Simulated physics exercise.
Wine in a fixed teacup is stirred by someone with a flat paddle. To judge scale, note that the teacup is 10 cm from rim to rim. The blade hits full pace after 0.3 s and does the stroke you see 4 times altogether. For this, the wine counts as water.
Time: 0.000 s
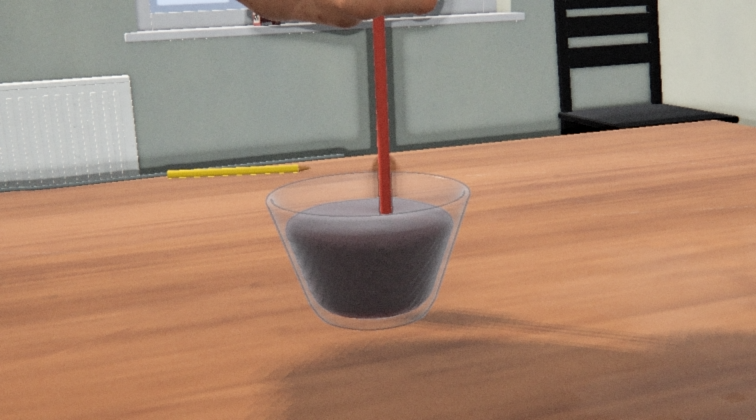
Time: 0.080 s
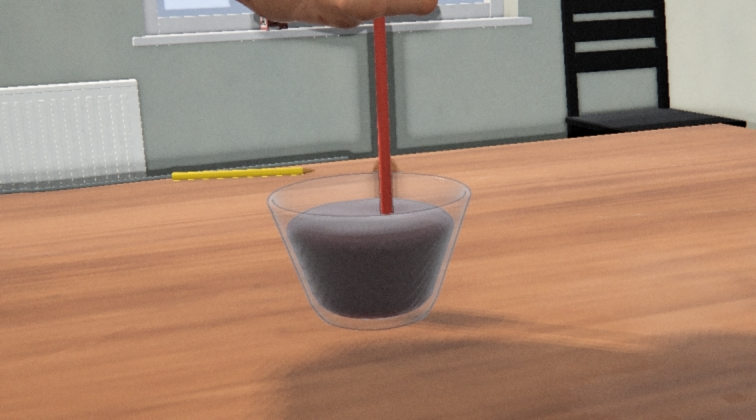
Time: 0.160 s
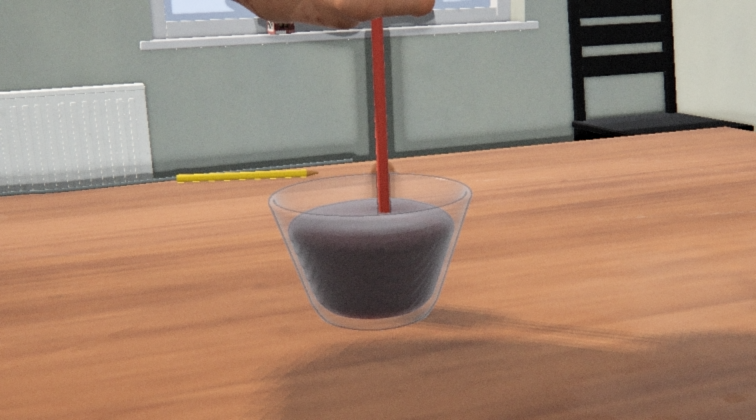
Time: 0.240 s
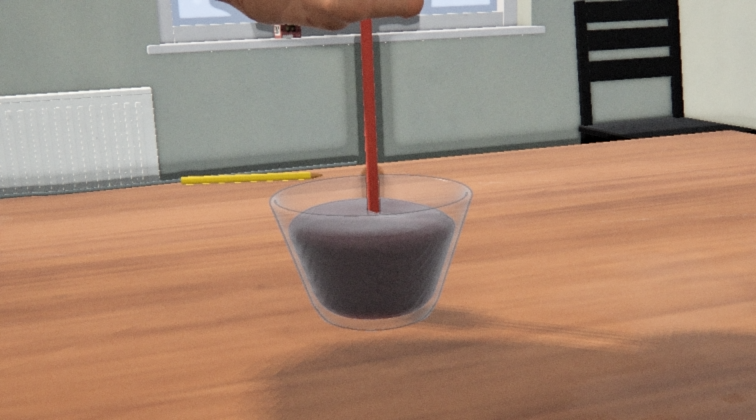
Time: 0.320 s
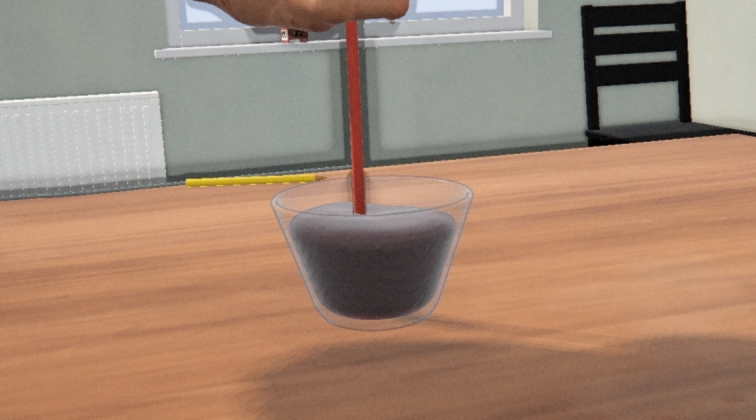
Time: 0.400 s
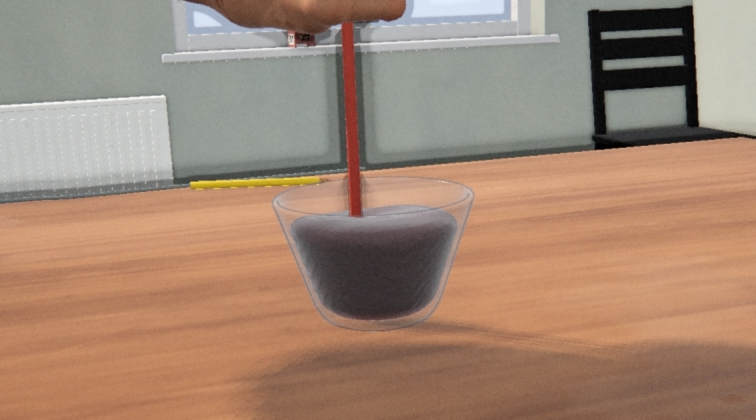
A hand moves a thin red stick slightly leftward through dark liquid in a clear bowl.
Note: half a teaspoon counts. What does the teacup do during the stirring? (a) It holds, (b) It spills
Answer: A.
Then, 0.90 s in, 0 ml is over the rim.
Then, 1.40 s in, 0 ml is over the rim.
Then, 1.91 s in, 0 ml is over the rim.
Then, 2.41 s in, 0 ml is over the rim.
Finally, 0 ml is over the rim.
